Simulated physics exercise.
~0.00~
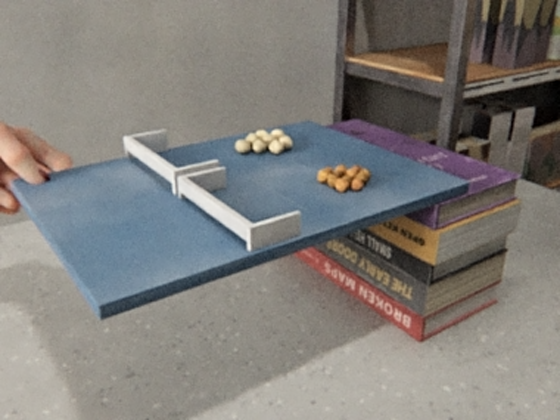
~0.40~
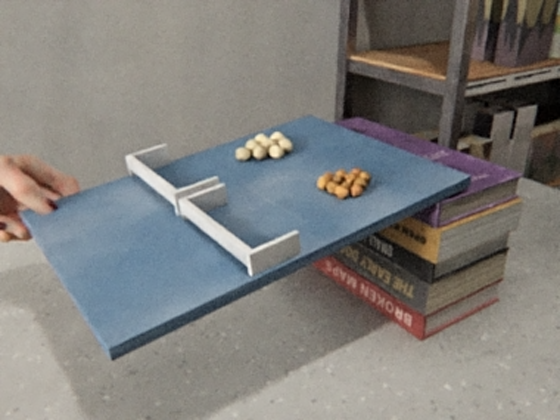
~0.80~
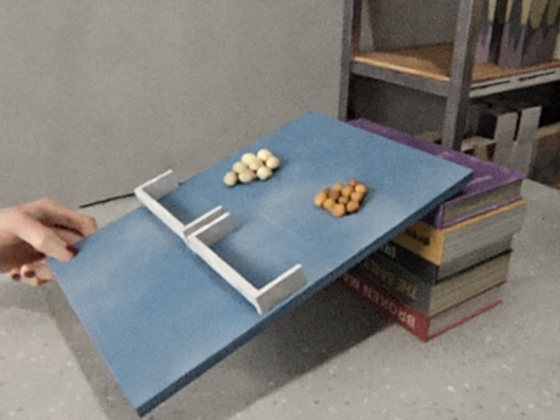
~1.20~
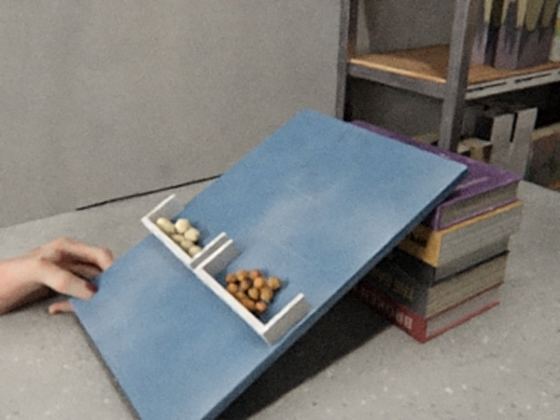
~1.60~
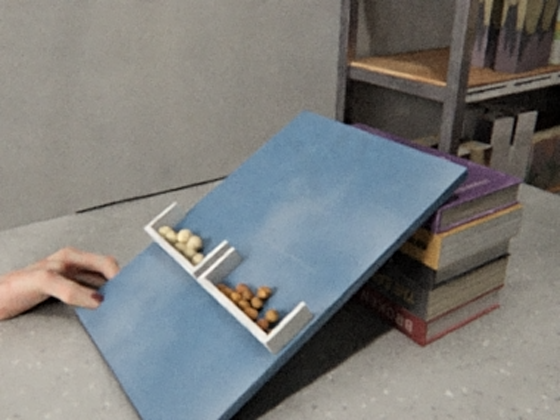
A blue board, its right end propped on a stack of books, is lowered at the left by a hand, seen from slightly above on a speckled grey table with shelves behind. Two white gates cross its middle, with a cluster of cream pieces upslope of the farther one and orange-brown pieces upslope of the nearer. As the board tilts more steeply, both clusters at first stay near the upper part. Then they travel down the slope to the gates. Finally the board rests steeply, the hand still at its lower edge, with each cluster gathered behind its own gate.
